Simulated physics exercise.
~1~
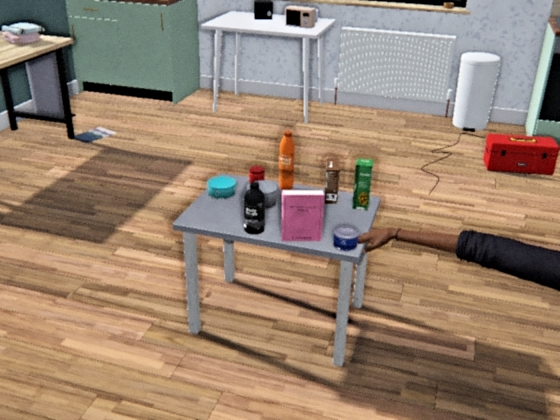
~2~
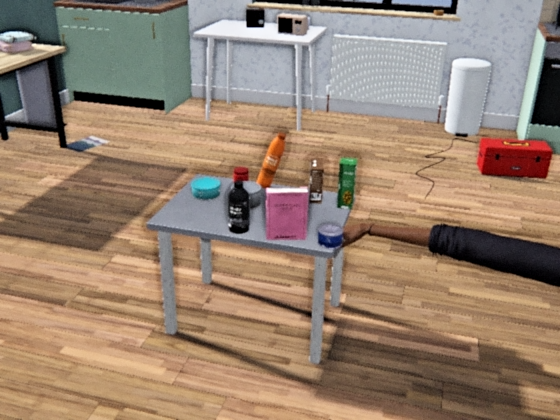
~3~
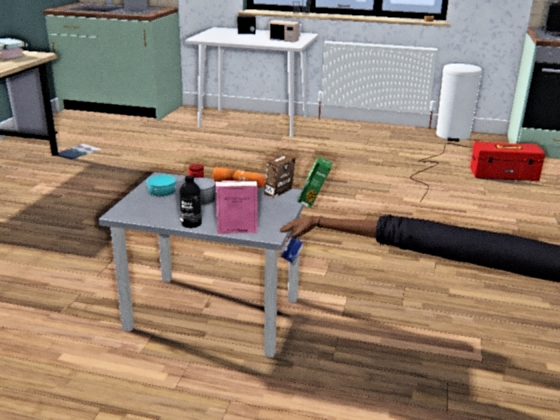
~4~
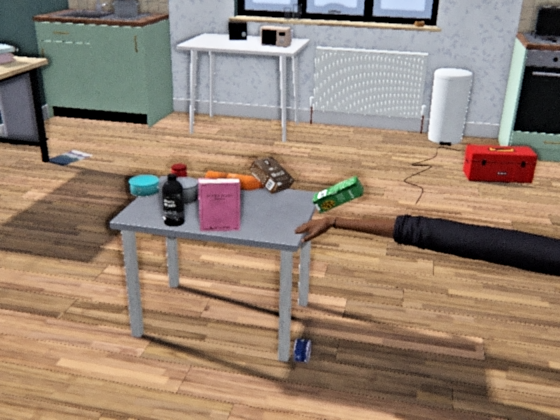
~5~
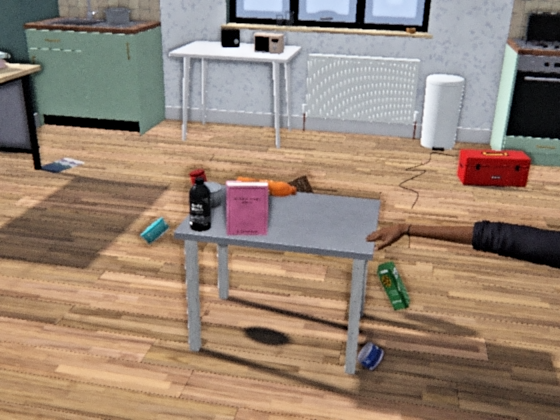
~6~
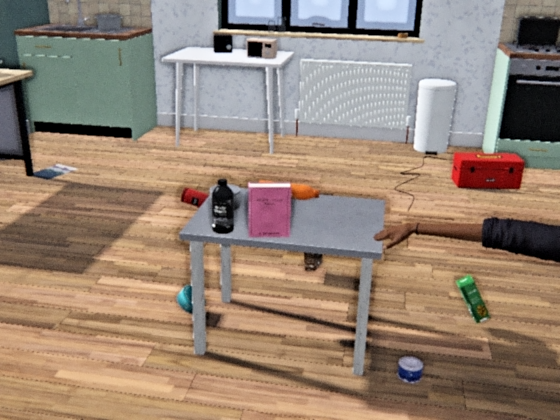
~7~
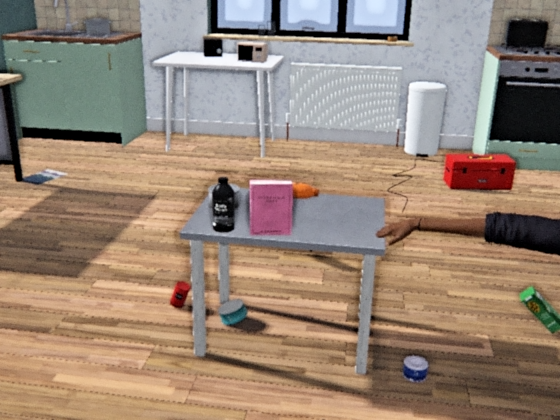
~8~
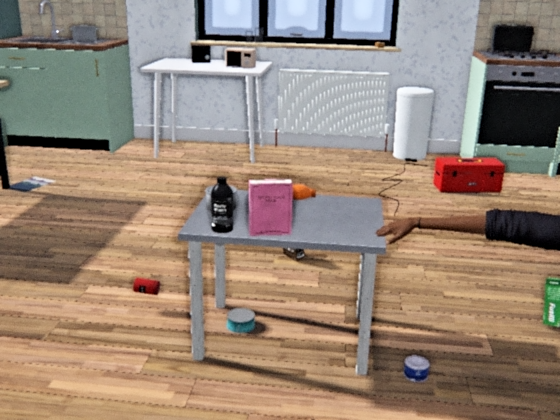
We see a hand shove a cluttered grey table left, tipping the orange bottle over as the blue tub and green carton fall, then jerk it back right, spilling the turquoise tub, red jar and brown packet. The black bottle and pink book remain upright, the orange bottle lying behind.
